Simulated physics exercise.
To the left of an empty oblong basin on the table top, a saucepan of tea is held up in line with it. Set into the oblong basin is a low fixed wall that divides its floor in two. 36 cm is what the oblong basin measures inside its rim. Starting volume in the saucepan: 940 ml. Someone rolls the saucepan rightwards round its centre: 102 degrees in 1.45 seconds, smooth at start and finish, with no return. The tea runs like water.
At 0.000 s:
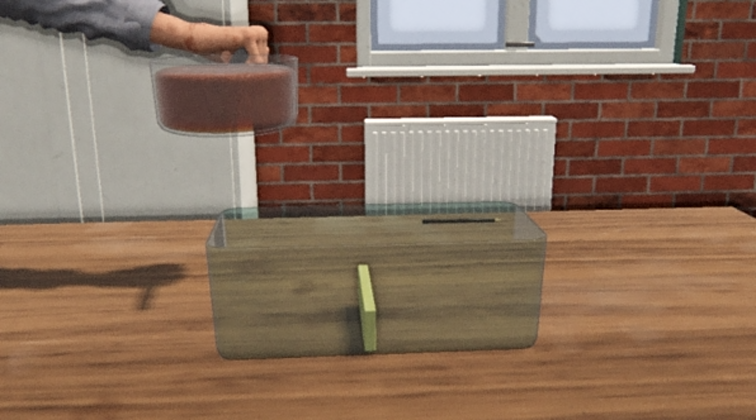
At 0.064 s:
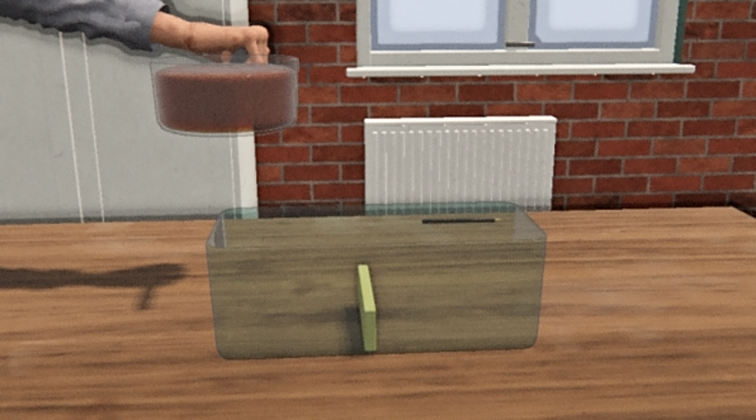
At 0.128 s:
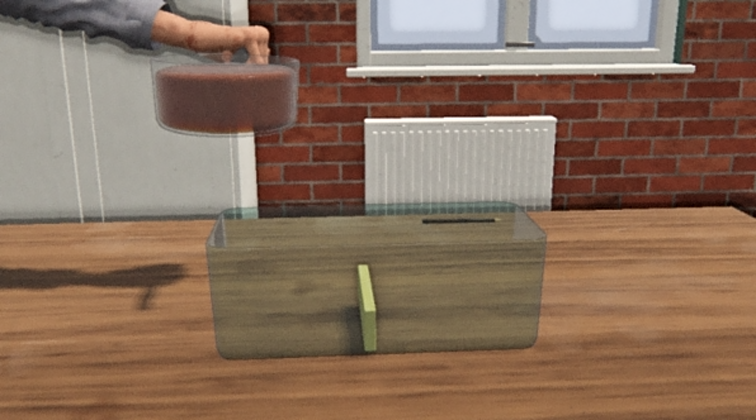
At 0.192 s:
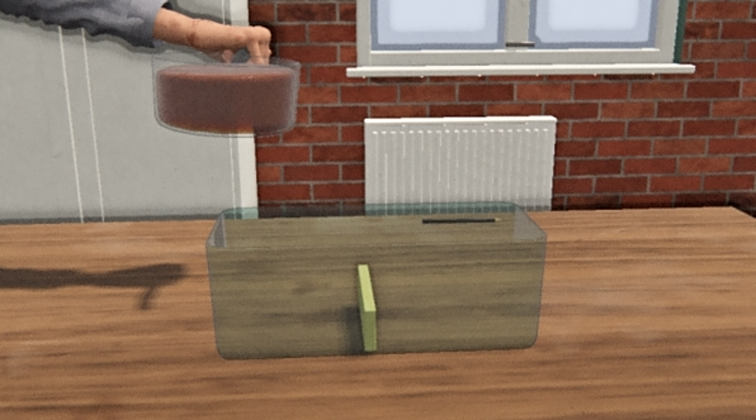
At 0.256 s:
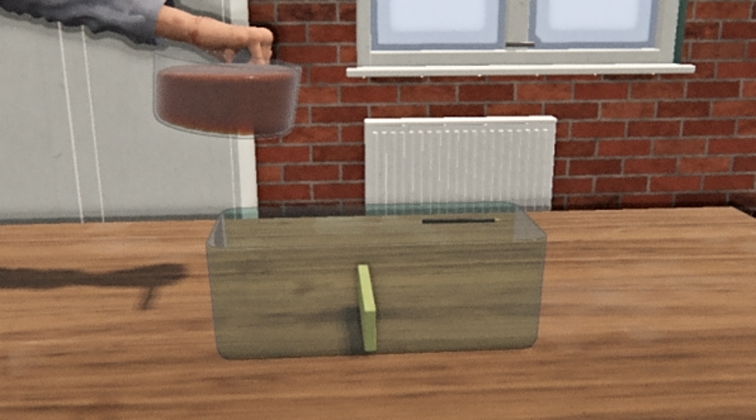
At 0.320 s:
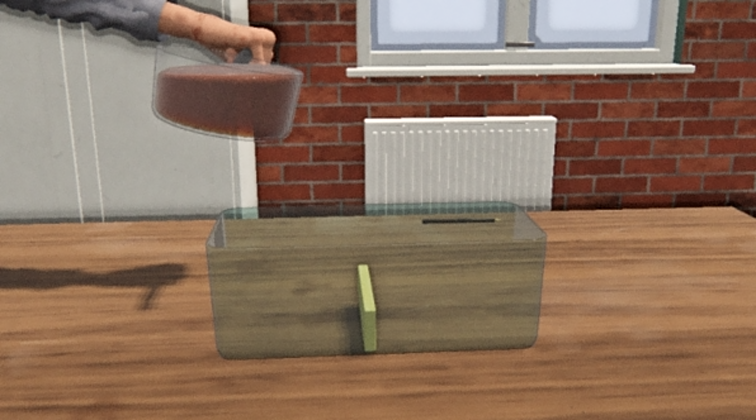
A hand held a clear saucepan of reddish-brown tea above the table, left of an empty oblong basin, keeping it level at first, then slowly tilted it slightly to the right.
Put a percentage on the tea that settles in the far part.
Roughly 56 per cent ends up there.
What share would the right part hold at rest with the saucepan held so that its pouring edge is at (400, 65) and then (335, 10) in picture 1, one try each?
100 and 85 %.
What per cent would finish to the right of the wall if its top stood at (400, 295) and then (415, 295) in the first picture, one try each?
In turn about 15 and 5 per cent.
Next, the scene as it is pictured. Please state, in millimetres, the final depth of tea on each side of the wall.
Final reading - left some 18 mm, right some 20 mm.
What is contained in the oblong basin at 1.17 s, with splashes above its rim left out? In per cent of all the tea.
Some 82 percent.
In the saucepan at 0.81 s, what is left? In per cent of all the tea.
Around 50 percent.
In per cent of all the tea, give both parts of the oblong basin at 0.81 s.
About 6 % left, 14 % right.
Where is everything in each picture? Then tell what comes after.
Tilt 0°; pouring edge (296, 61); surface from (157, 71) to (295, 69); the oblong basin's rim runs from (215, 229) to (531, 221); the wall's top is at (366, 287), in the first frame.
Tilt 0°; pouring edge (297, 62); surface from (157, 70) to (295, 70), in the second frame.
Tilt 2°; pouring edge (298, 63); surface from (158, 70) to (295, 70), in the third frame.
Tilt 4°; pouring edge (299, 66); surface from (158, 70) to (297, 71), in the fourth frame.
Tilt 8°; pouring edge (300, 71); surface from (159, 71) to (298, 71), in the fifth frame.
Tilt 12°; pouring edge (301, 76); surface from (159, 71) to (300, 72), in the sixth frame.
After 0.81 s the tilt is 60° and 51 per cent is still to pour, 6 is left of the wall and 14 right of it.
After 1.17 s the tilt is 93° and 10 per cent is still to pour, 27 is left of the wall and 55 right of it.
After 1.54 s the tilt is 102° and 1 per cent is still to pour, 42 is left of the wall and 56 right of it.
After 1.95 s the tilt is 102° and 0 per cent is still to pour, 43 is left of the wall and 56 right of it.
In the end 43 per cent lies left of the wall, 56 right of it and 1 outside.
